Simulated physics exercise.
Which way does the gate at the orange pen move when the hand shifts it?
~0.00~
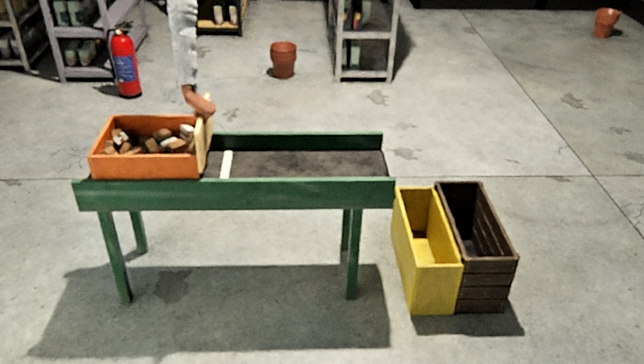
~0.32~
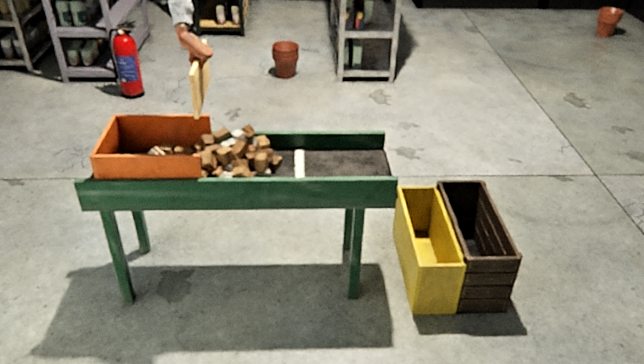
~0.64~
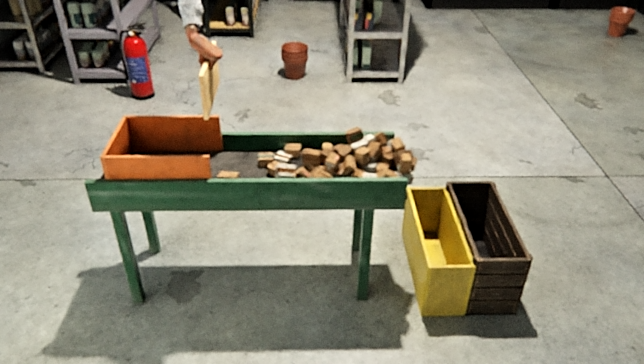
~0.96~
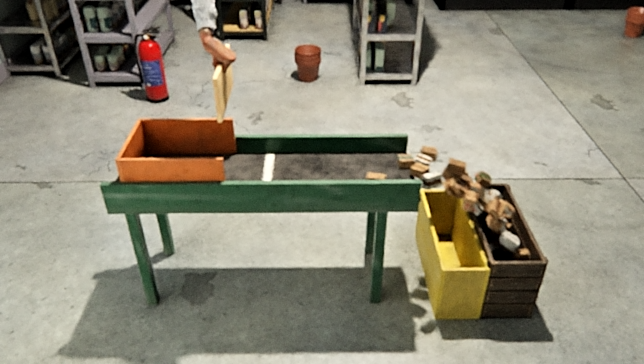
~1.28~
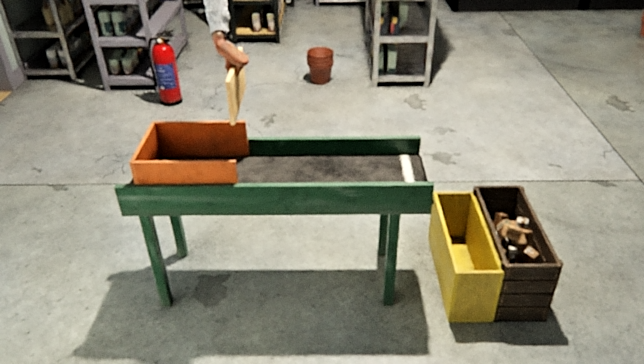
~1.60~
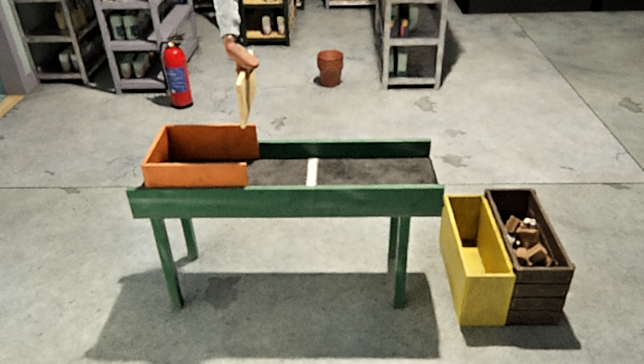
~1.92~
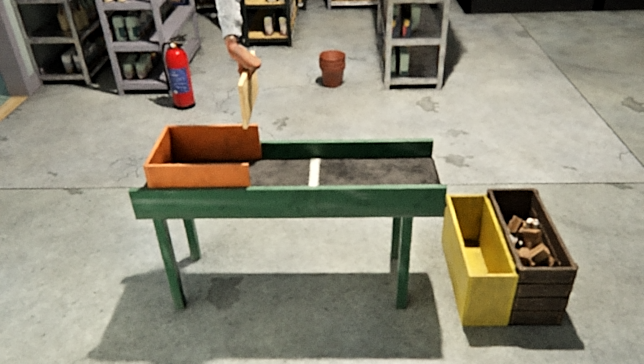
The gate moves upward, lifted clear of the belt by the hand.
The clip opens on an orange pen full of small brown blocks at the left end of a green-sided belt, with a hand at the pale gate that holds them in. The hand lifts the gate, and the blocks spill out onto the dark belt in a loose heap. They ride to the right, spreading out as a white stripe on the belt travels along too. At the far end they fly off in a stream, passing over the yellow box and dropping into the black tote beyond it. At the end the blocks lie in the black tote, while the pen and belt are empty and the hand still holds the gate.
